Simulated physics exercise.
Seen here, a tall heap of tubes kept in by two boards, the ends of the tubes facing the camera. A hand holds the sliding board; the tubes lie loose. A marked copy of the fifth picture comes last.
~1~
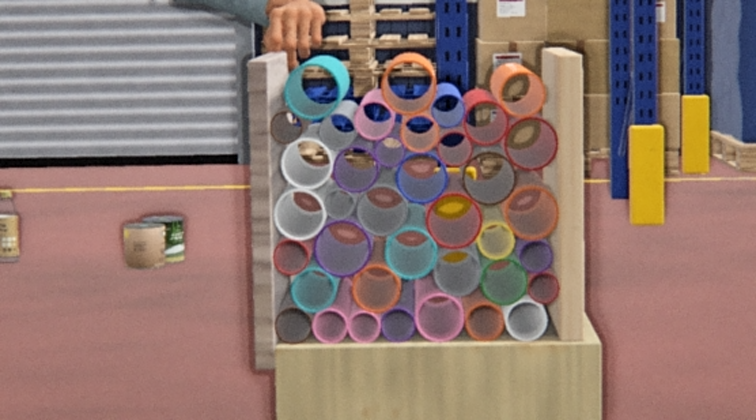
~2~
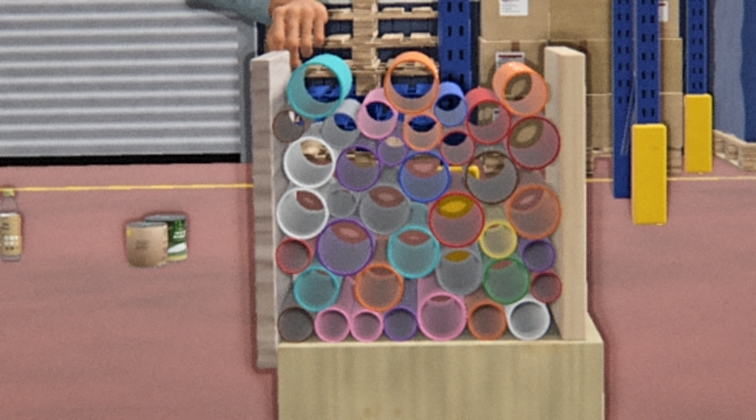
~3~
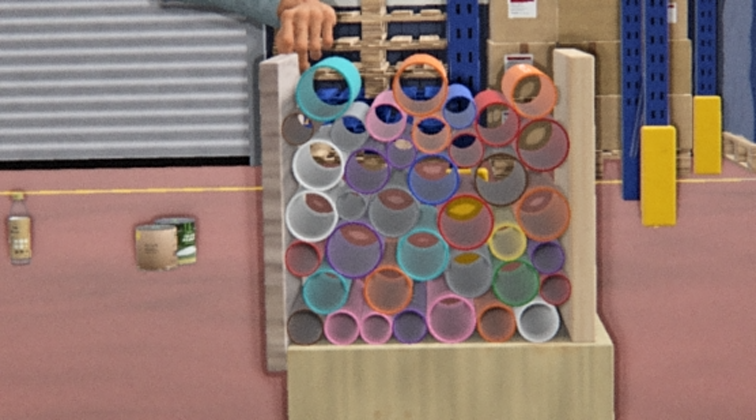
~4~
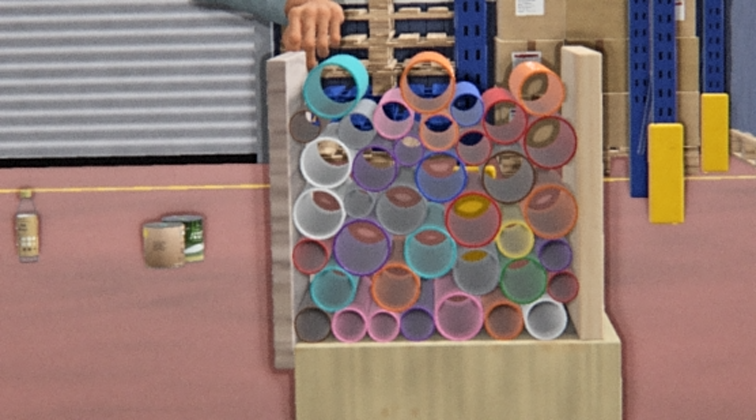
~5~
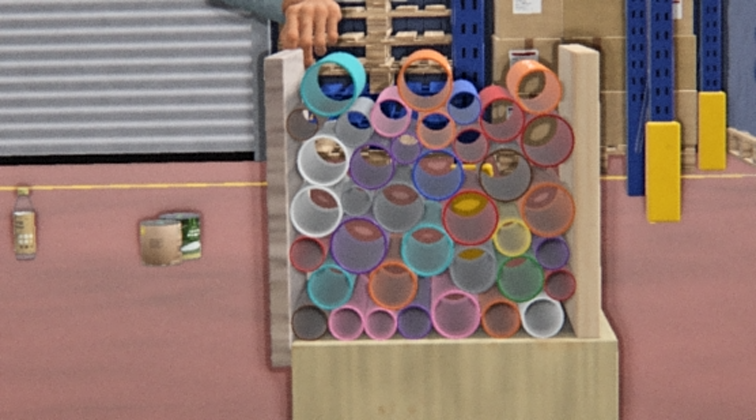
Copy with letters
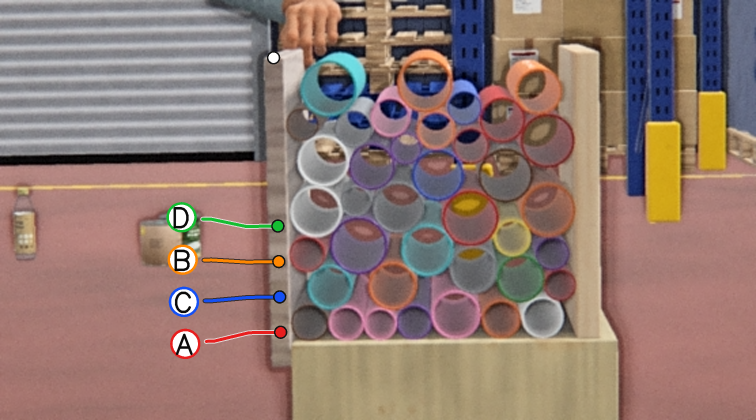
In a warehouse with a reddish floor, seen straight on, a tall stack of colourful tubes sits between two upright pale boards on a wooden base. A hand rests at the top of the left board, with a grey shutter, a bottle and cans to the left, and cartons, pallets, blue racking and yellow posts behind and to the right. The view shifts slightly, while the tubes, boards and hand show no clear movement of their own.
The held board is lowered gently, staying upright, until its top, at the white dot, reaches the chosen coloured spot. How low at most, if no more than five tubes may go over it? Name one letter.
The last mark within the limit is D.
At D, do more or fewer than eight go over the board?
It loses fewer than eight.
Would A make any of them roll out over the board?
Yes.
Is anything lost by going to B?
At B: Yes.
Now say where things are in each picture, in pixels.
The first picture shows a grey tube (382, 211); a white tube (307, 164); a red tube (486, 123).
The second picture shows a red tube (489, 122); a blue tube (451, 110).
The third picture shows side board (285, 200); a brown tube (305, 327).
The fourth picture shows an orange tube (504, 321); a grey tube (477, 272).
The fifth picture shows a red tube (470, 218); a grey tube (398, 208); a white tube (324, 161).
On the marked copy, A at (280, 333); B at (278, 261); C at (279, 297); D at (278, 226); the white dot at (273, 58).
Following D. Soon after the start, top of the board (286, 132).
Later, top of the board (288, 215).
In the end, top of the board (288, 225), five out over the board.
As for the rest, A more than five out over the board; B more than five out over the board; C more than five out over the board.
